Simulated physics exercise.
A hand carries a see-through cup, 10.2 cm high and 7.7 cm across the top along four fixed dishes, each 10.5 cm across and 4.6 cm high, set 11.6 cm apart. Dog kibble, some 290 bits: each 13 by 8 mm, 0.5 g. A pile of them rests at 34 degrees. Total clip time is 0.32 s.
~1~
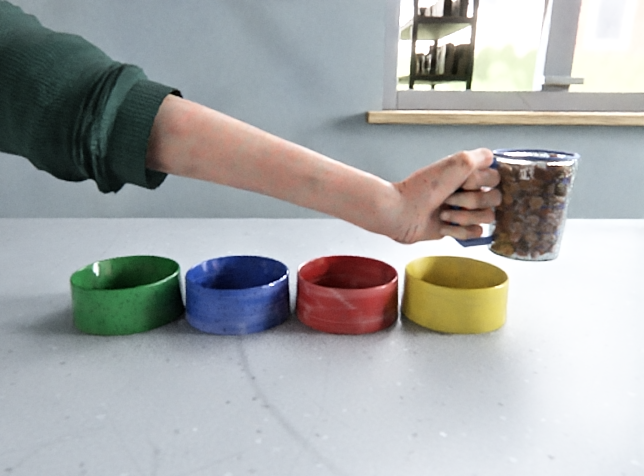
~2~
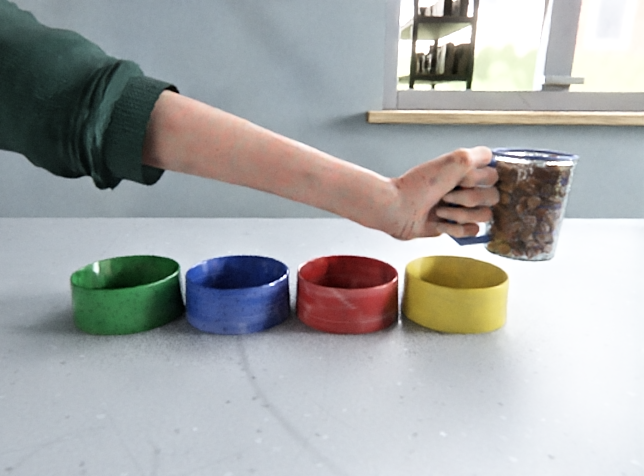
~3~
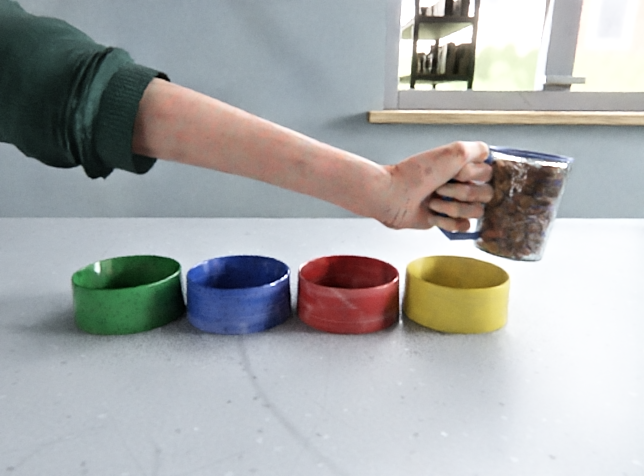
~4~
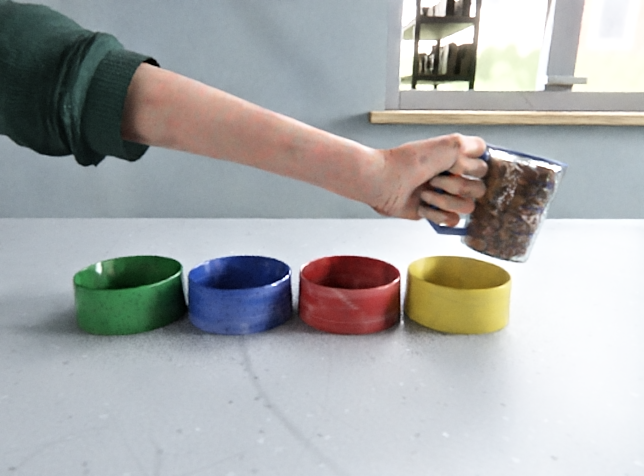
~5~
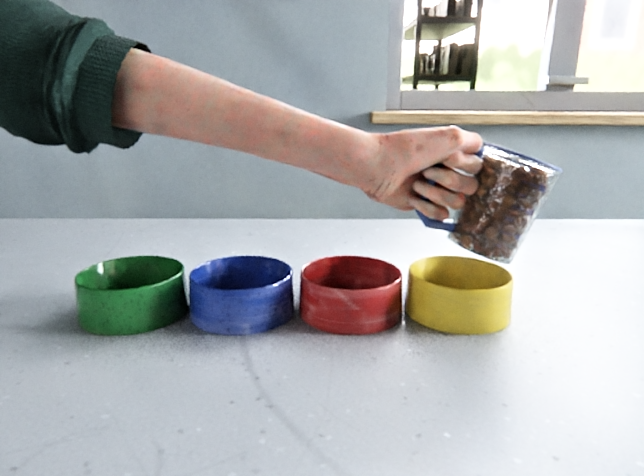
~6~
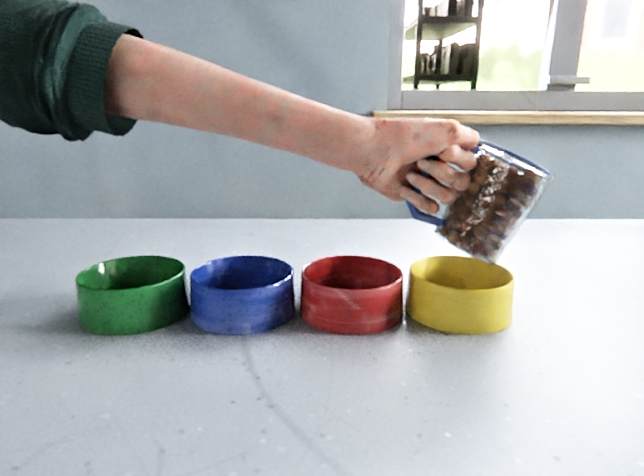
On a pale tabletop, a hand moves a clear cup of brown kibble left while tilting it.
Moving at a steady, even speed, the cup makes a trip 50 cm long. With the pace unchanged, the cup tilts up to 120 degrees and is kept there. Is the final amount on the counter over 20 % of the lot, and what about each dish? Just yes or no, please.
In short: Red dish yes, blue dish no, green dish no, yellow dish no, counter no.
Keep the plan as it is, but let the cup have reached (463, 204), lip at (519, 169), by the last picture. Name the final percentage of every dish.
Then red 0, blue 10, green 80, and yellow 0.
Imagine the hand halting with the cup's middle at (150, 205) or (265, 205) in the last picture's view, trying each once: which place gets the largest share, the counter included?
First try: Red; second try: Red.
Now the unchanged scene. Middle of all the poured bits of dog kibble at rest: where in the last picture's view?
Roughly (347, 296).
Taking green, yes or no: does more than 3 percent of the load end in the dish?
Green: False.
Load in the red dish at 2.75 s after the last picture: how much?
Close to 75 percent of the load.
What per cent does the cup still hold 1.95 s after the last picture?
It comes to about 0 percent.
Then, 1.17 s after the last picture, tilt 120 degrees; cup holds 25 %, red 60 %, yellow 10 %.
Then, 1.95 s after the last picture, tilt 120 degrees; cup holds 0 %, red 75 %, blue 5 %, yellow 10 %.
Then, 2.75 s after the last picture, tilt 120 degrees; cup holds 0 %, red 75 %, blue 5 %, yellow 10 %.
In the end, red 75 %, blue 5 %, green 0 %, yellow 10 %, counter 10 %.
